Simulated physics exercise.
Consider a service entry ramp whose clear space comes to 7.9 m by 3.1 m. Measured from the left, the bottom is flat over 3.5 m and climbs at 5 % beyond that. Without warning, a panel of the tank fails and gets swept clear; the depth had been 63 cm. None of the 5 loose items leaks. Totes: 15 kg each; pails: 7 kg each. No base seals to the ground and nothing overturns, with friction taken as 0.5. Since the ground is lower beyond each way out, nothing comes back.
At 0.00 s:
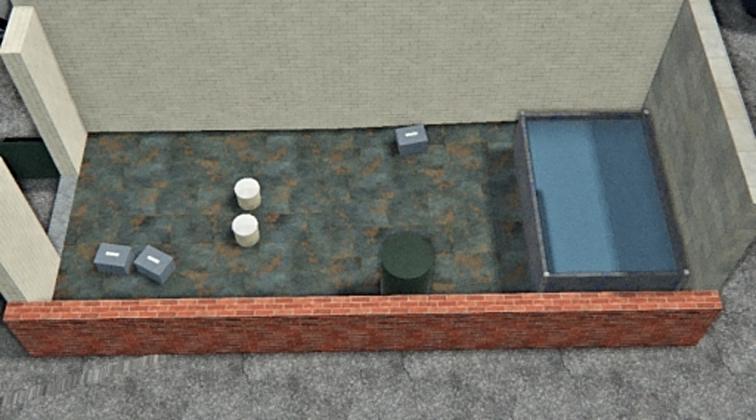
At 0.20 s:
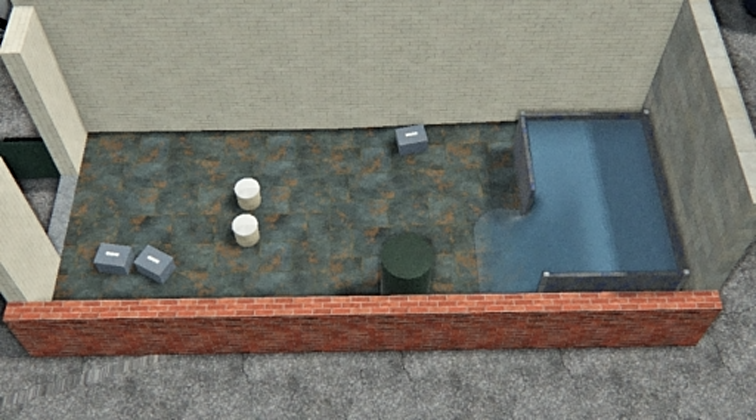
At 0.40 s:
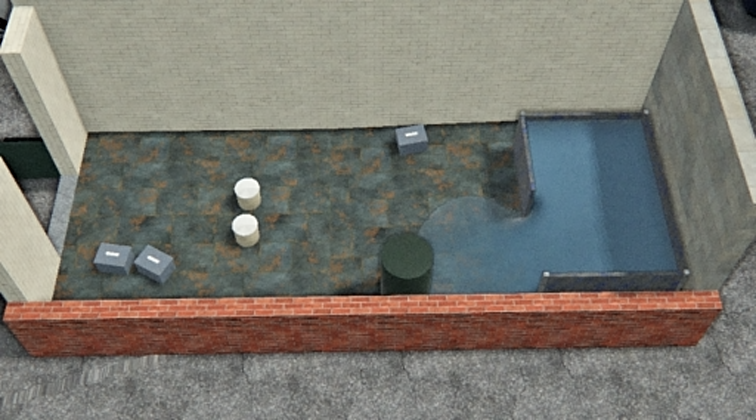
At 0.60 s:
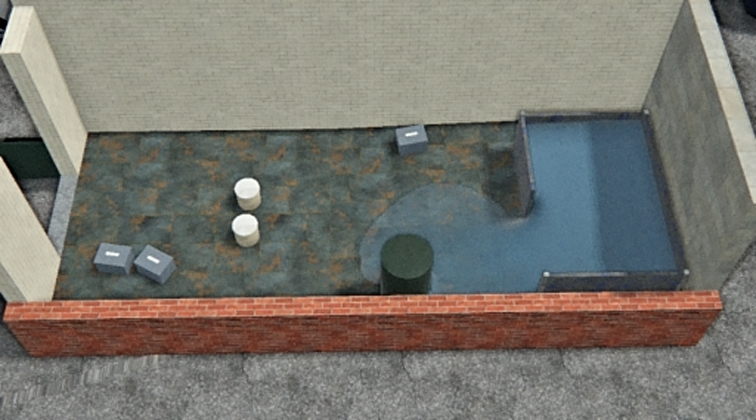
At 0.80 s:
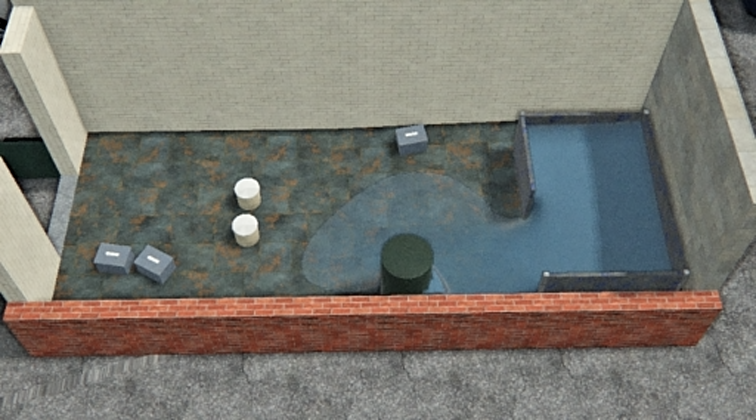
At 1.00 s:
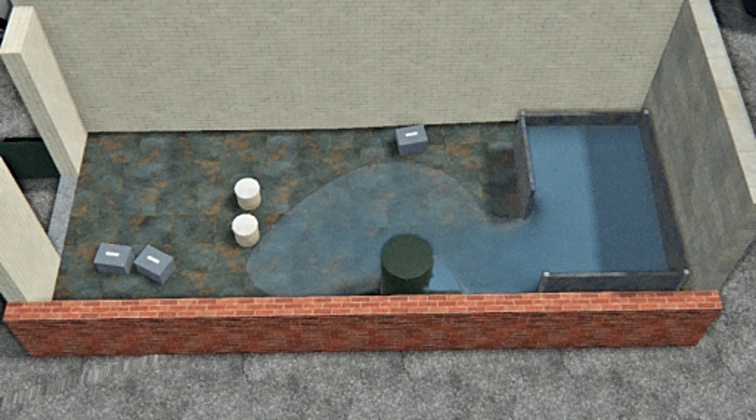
A tank on the right opens and water spreads leftward across the floor around a dark cylinder.
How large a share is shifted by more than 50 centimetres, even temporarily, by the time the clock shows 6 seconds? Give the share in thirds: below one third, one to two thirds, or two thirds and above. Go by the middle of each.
The displaced part is a third to two thirds.
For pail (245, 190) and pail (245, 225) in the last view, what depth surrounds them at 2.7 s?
Some 14 cm at the first, some 5 cm at the second.
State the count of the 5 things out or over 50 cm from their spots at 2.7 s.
By then 2.
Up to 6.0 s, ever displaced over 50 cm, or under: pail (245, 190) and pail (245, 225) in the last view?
First above it, second above it.
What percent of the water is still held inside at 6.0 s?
About 76 per cent.
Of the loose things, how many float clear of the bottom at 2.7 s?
Count: 1.
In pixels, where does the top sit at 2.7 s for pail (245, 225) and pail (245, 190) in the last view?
About (59, 208) for the first and (89, 143) for the second.
After 1.4 s 0 of 5 are over 50 cm from their spots; 0 afloat.
After 2.7 s 2 of 5 are over 50 cm from their spots; 1 afloat.
After 4.2 s 2 of 5 are over 50 cm from their spots; 0 afloat.
After 6.0 s 2 of 5 are over 50 cm from their spots, and 2 have been at some point; 0 afloat.
